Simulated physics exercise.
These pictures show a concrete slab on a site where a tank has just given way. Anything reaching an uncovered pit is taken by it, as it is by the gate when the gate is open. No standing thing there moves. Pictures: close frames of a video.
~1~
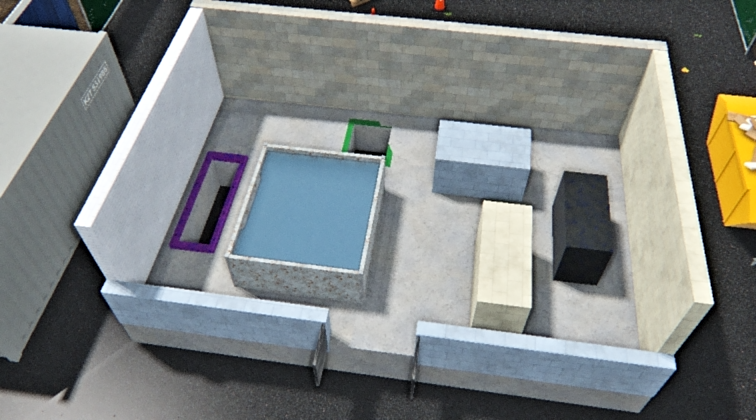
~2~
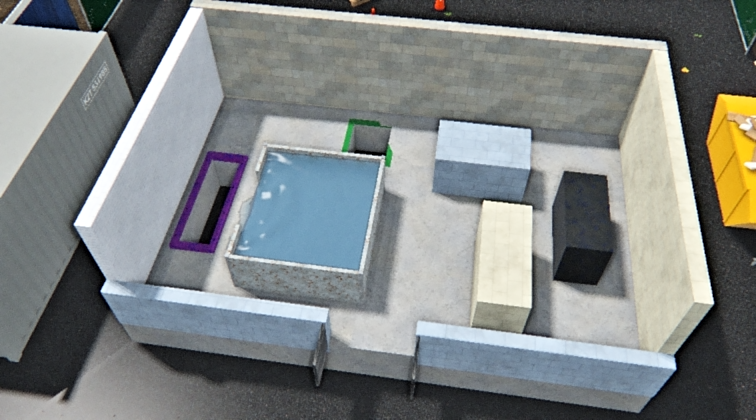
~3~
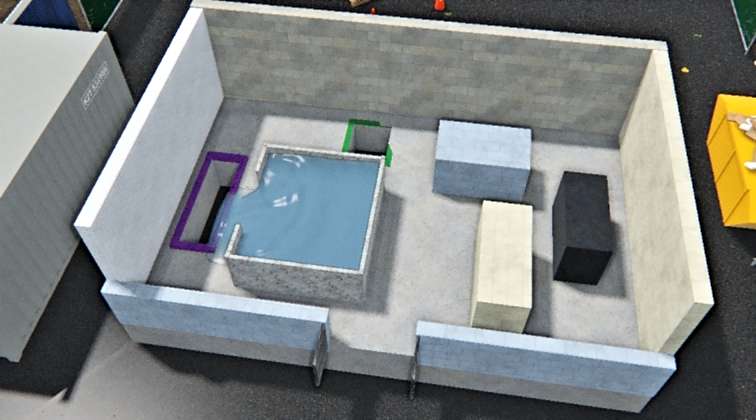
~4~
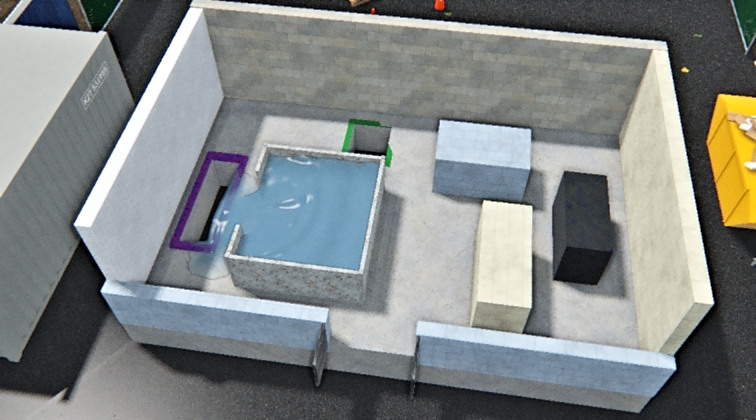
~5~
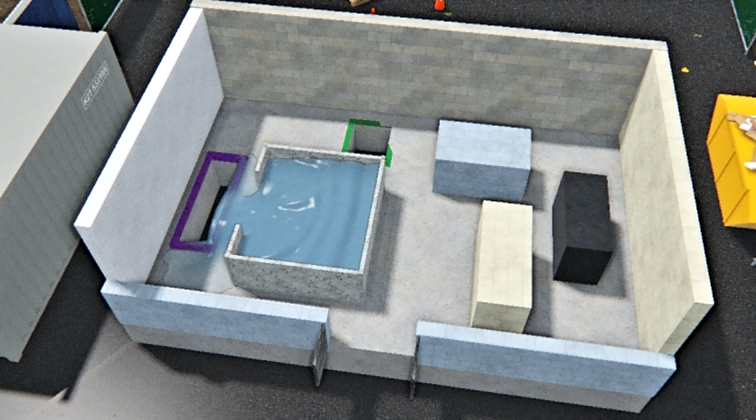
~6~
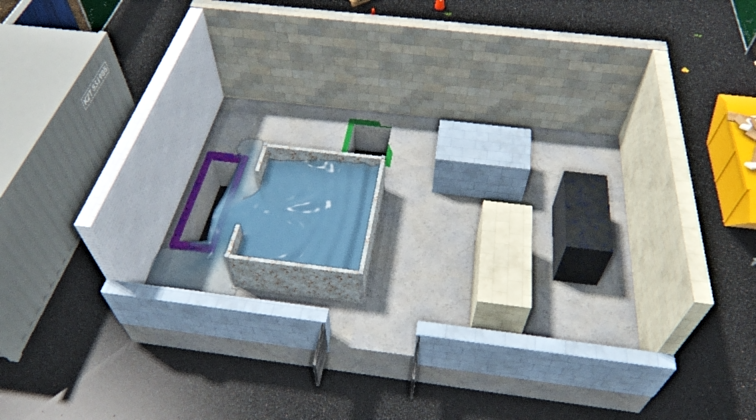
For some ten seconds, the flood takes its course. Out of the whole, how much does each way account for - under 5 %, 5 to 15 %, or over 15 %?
By the end, the gate accounts for under 5 %; the purple pit accounts for over 15 %; the green pit accounts for under 5 %.
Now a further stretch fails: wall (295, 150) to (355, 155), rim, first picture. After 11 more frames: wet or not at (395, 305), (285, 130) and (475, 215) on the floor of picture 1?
First point spared, second point swamped, third point spared.
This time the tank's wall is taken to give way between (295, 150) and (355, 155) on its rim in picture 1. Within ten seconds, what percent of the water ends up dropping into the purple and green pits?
In percent: Purple 8, green 40.
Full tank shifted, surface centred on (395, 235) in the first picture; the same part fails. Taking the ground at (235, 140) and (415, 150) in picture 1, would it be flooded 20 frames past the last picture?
Taking them in order, the first is inundated and the second is left untouched.
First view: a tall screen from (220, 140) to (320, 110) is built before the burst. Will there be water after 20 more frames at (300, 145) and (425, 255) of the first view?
One after the other: Under water, clear.
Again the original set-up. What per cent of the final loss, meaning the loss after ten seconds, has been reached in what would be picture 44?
Close to 85 per cent, I'd say.
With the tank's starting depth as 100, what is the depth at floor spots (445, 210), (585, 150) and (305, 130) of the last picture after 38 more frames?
I'd say close to 0, 0 and 4 percent.
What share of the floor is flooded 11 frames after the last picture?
20 %.
A moment on, water covers 15 % of the floor; the gate 0 %, the purple pit 18 %, the green pit 0 %.
Next, water covers 20 % of the floor; the gate 0 %, the purple pit 30 %, the green pit 0 %.
Then, water covers 30 % of the floor; the gate 0 %, the purple pit 41 %, the green pit 0 %.
Later, water covers 45 % of the floor; the gate 1 %, the purple pit 51 %, the green pit 1 %.
In the end, water covers 65 % of the floor; the gate 3 %, the purple pit 56 %, the green pit 3 %.
